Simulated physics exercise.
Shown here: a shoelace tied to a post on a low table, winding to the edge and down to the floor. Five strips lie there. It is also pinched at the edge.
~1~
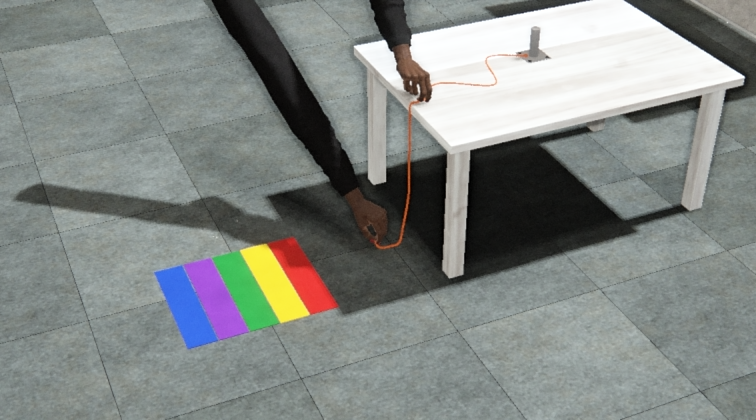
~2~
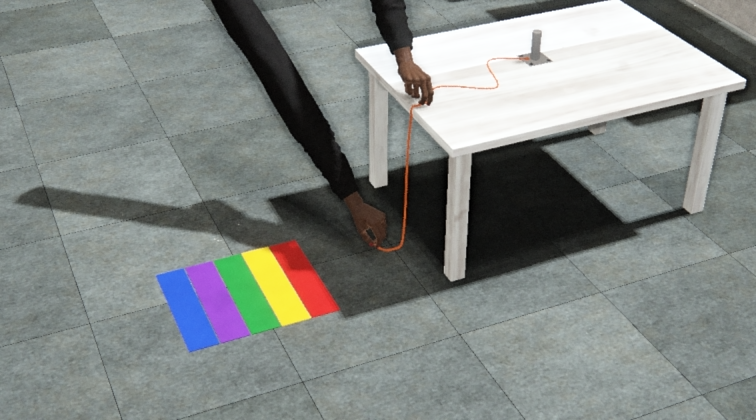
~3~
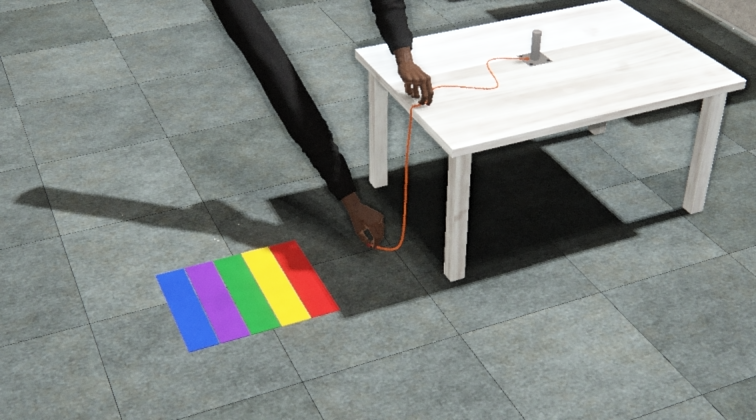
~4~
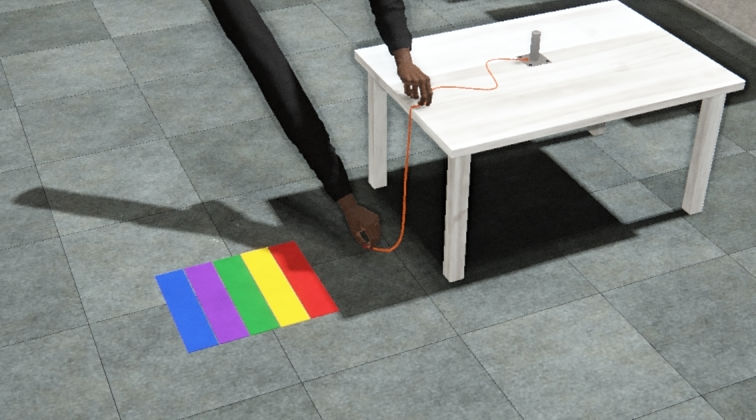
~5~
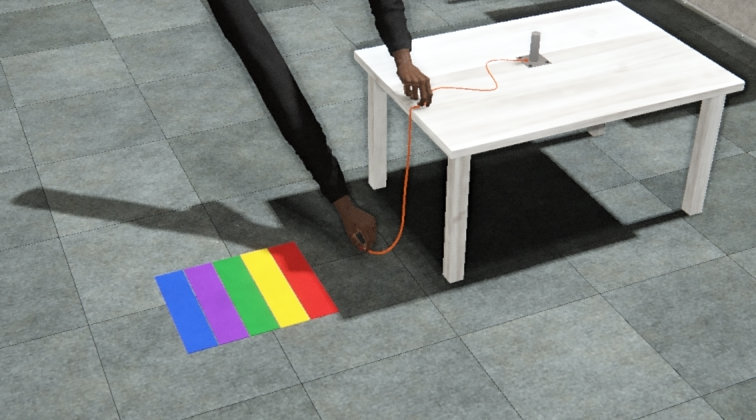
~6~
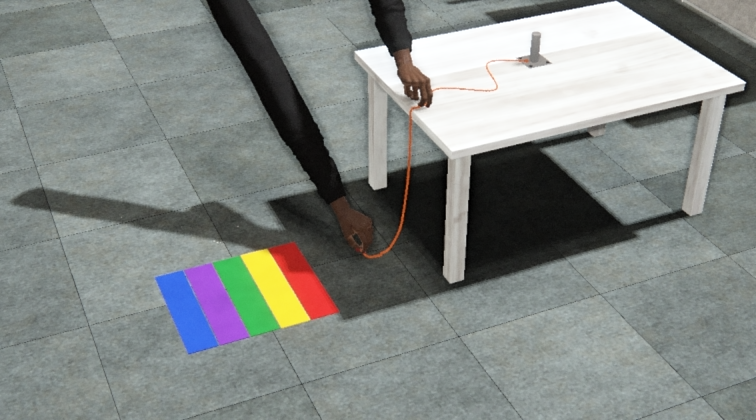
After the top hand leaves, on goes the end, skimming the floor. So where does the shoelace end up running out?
Over purple.
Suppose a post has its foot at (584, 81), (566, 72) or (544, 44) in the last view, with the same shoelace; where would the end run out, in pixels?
Going through the tries, you get (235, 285), then (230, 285), then (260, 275).
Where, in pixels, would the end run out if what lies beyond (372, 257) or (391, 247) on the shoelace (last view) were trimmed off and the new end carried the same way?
Near (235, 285) and (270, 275).
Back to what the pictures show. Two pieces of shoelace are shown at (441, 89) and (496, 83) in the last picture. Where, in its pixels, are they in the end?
The first at (406, 108), the second at (462, 85).
Early on, end near (270, 274); over yellow.
Midway, end near (233, 283); over green.
At the end of the slack, end near (211, 289); over purple. It gets as far as the purple strip.
